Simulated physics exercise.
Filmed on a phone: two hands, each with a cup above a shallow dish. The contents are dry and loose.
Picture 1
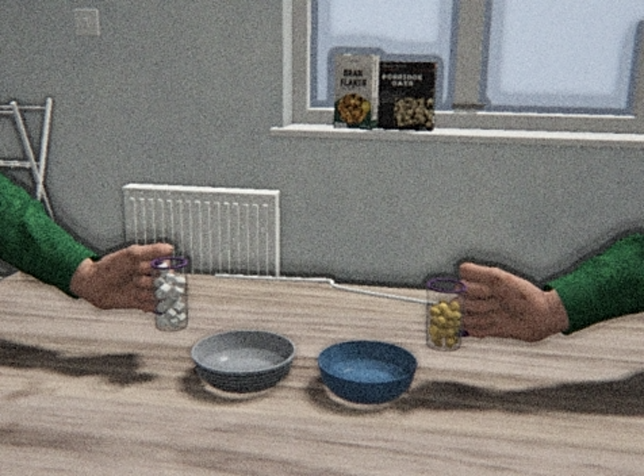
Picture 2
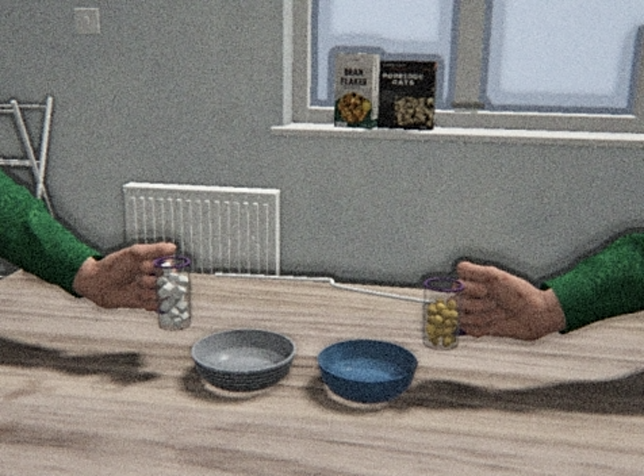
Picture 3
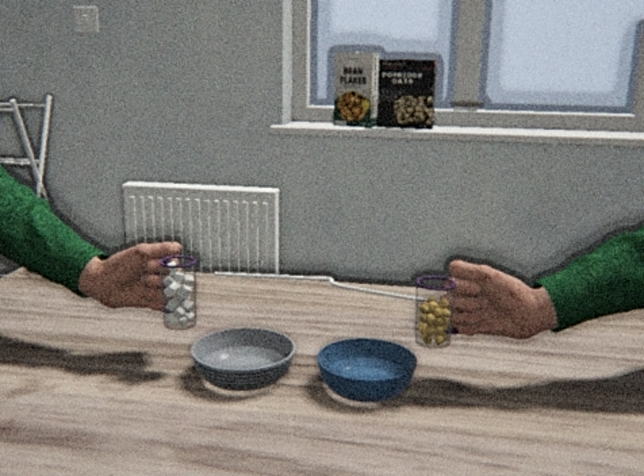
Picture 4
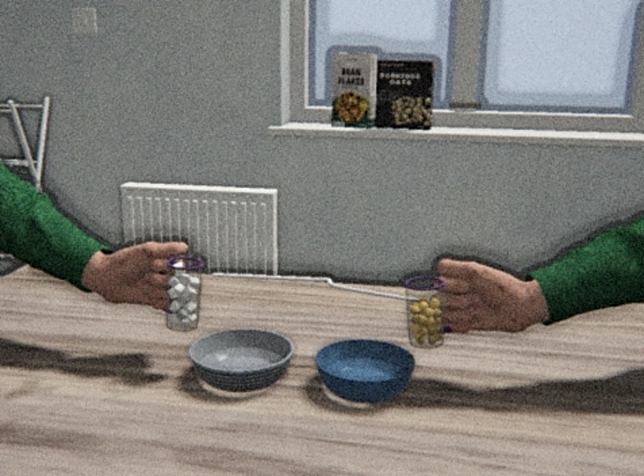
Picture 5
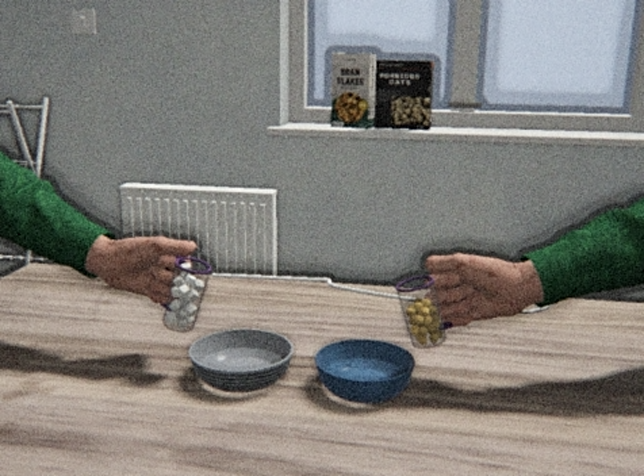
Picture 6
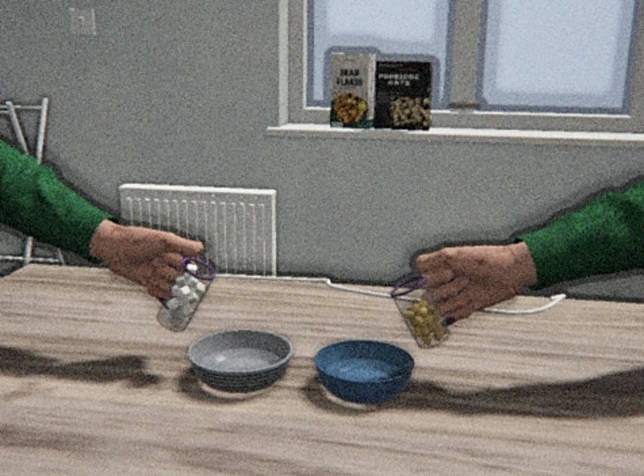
In the video, two green-sleeved hands hold clear cups, one of white cubes and one of yellowish balls, above a gray dish and a blue dish, move them inward, then tilt both cups toward each other.
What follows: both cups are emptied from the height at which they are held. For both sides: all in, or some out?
In the end the left one catches the lot, and the right one catches the lot.
Then, 0.29 s after the last picture, left, all still in the cup; right, all still in the cup.
Then, 0.66 s after the last picture, left, all still in the cup; right, all still in the cup.
Then, 1.05 s after the last picture, left, all still in the cup; right, most still in the cup, a stray few in the dish, a small part in the air.
At rest, left, all in the dish, none outside the dish; right, all in the dish, none outside the dish.
